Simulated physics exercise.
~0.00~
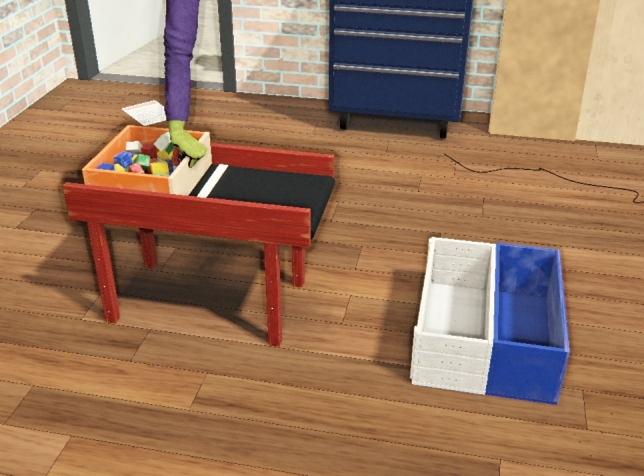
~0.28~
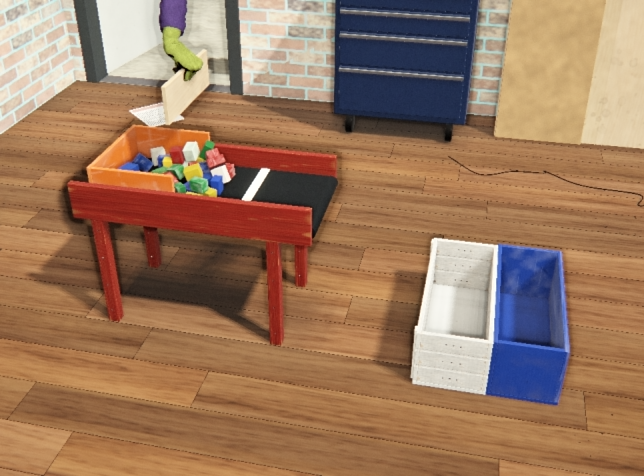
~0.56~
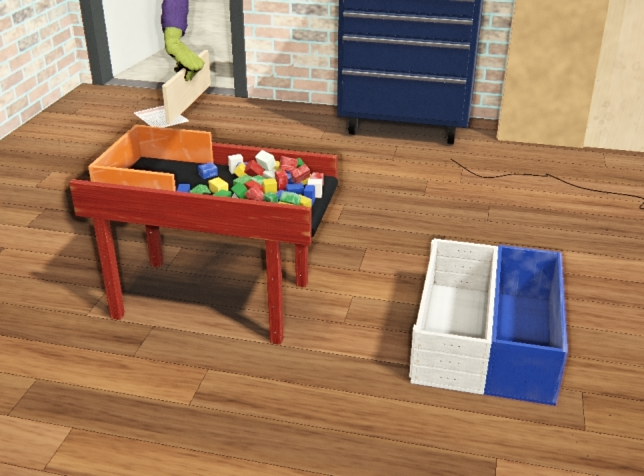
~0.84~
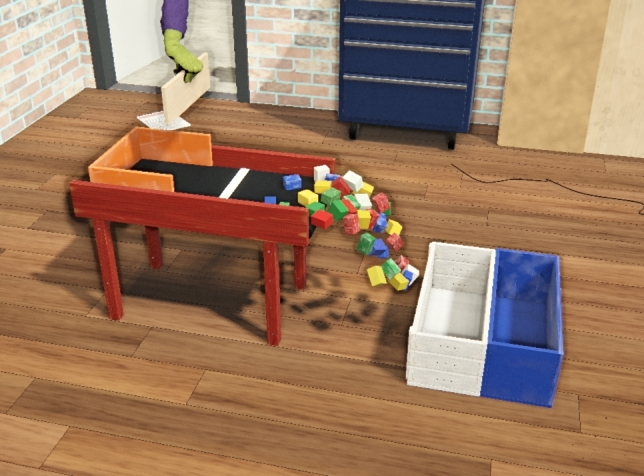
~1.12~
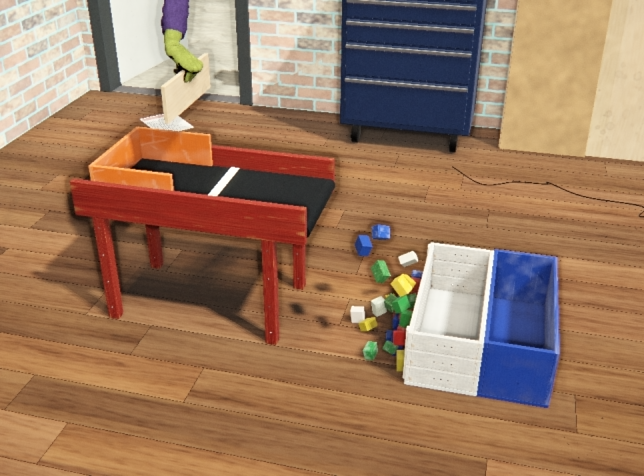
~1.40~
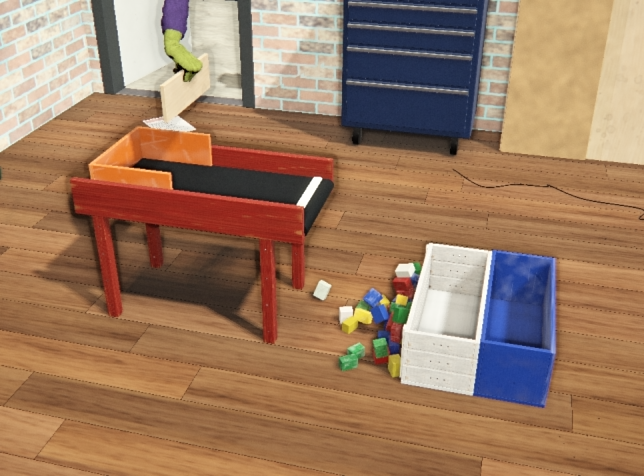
A red table with a black conveyor belt stands on a wooden floor in a brick-walled room, seen from above and to one side, with a navy tool cabinet behind. An orange pen full of colourful toy bricks sits at its left end, and a white tub and a blue box stand side by side to the right. A green-gloved hand lifts the pen's gate, and the belt carries the bricks rightward. They spill off the end in a loose stream and drop short of the tub. The bricks end up scattered and heaped on the floor against its left side, leaving both containers empty.
